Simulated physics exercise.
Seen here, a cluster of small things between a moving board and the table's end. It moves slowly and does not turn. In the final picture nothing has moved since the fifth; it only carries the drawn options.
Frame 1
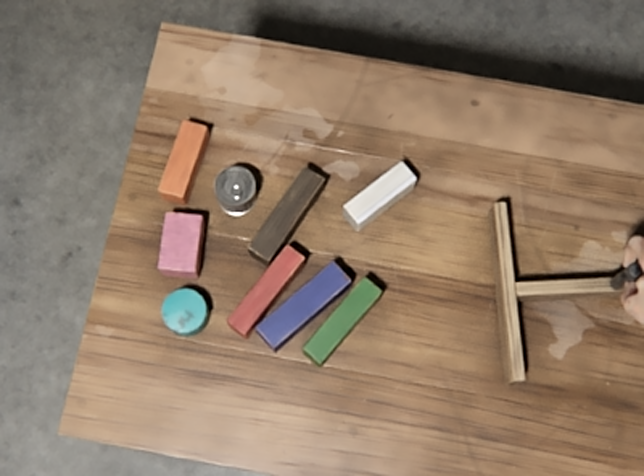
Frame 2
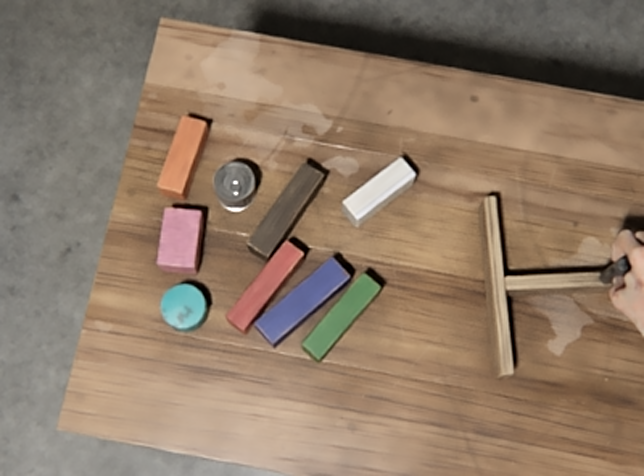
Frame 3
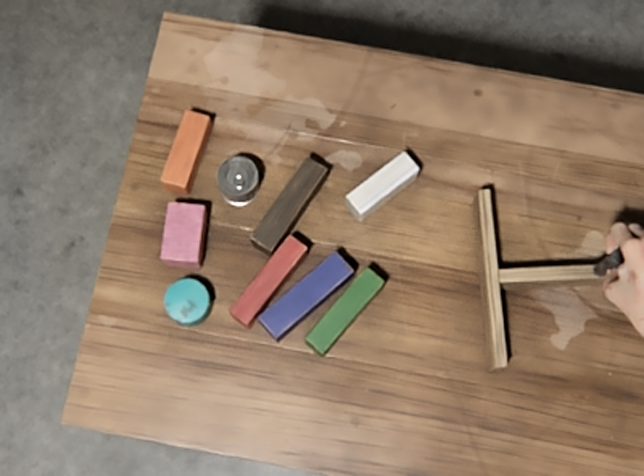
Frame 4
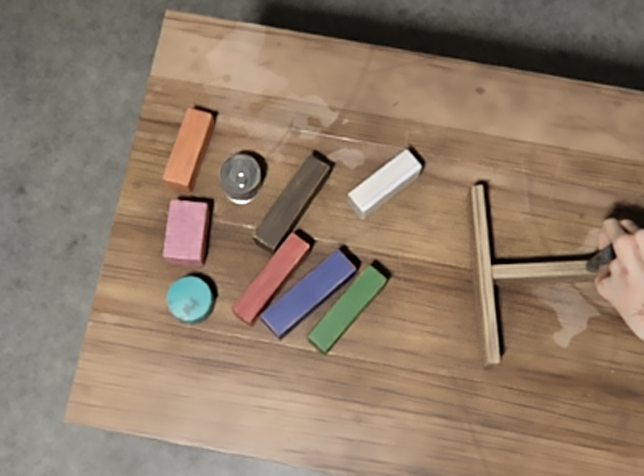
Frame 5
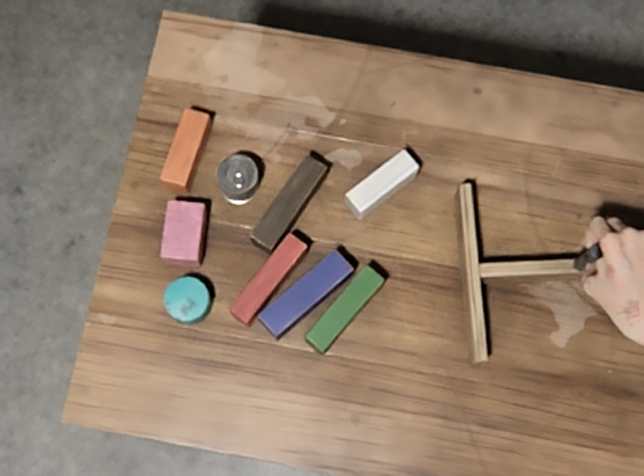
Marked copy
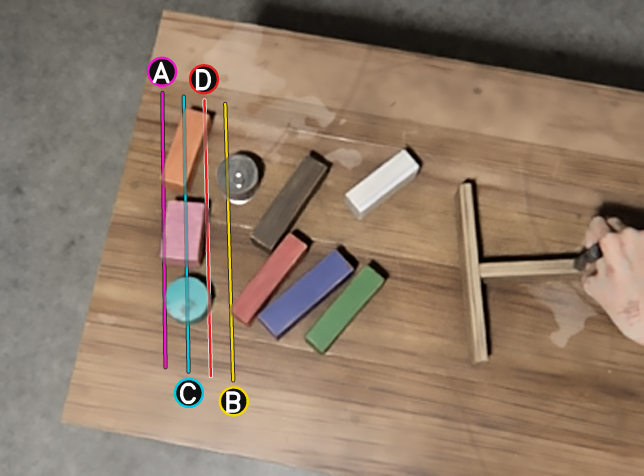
A wooden tabletop over a grey floor is seen from above, slightly tilted in view. On its left side lie an orange bar, a pink block and a teal round piece, with a round grey tin, a dark bar, a white stick and red, blue and green bars beside them. From the right, a hand slides a T-shaped wooden board slowly left without turning it, while the small things stay put and the camera shifts slightly.
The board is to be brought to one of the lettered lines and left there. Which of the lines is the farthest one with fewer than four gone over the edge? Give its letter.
No fourth one falls up to D.
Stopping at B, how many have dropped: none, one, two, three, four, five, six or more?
The count is none.
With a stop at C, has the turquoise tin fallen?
Yes.
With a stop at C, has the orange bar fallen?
Yes.
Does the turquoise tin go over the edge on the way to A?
By then, yes.
On the marked copy, A at (164, 225); B at (229, 237); C at (186, 229); D at (207, 233).
Following D. Soon after the start, board (376, 253); green bar (335, 314); white stick (350, 177).
Later, board (281, 235); orange bar (169, 144); pink block (165, 230).
In the end, board (209, 222); turquoise tin over the edge; pink block over the edge; two fallen.
As for the rest, A drops six; B is within the limit but short; C drops four.
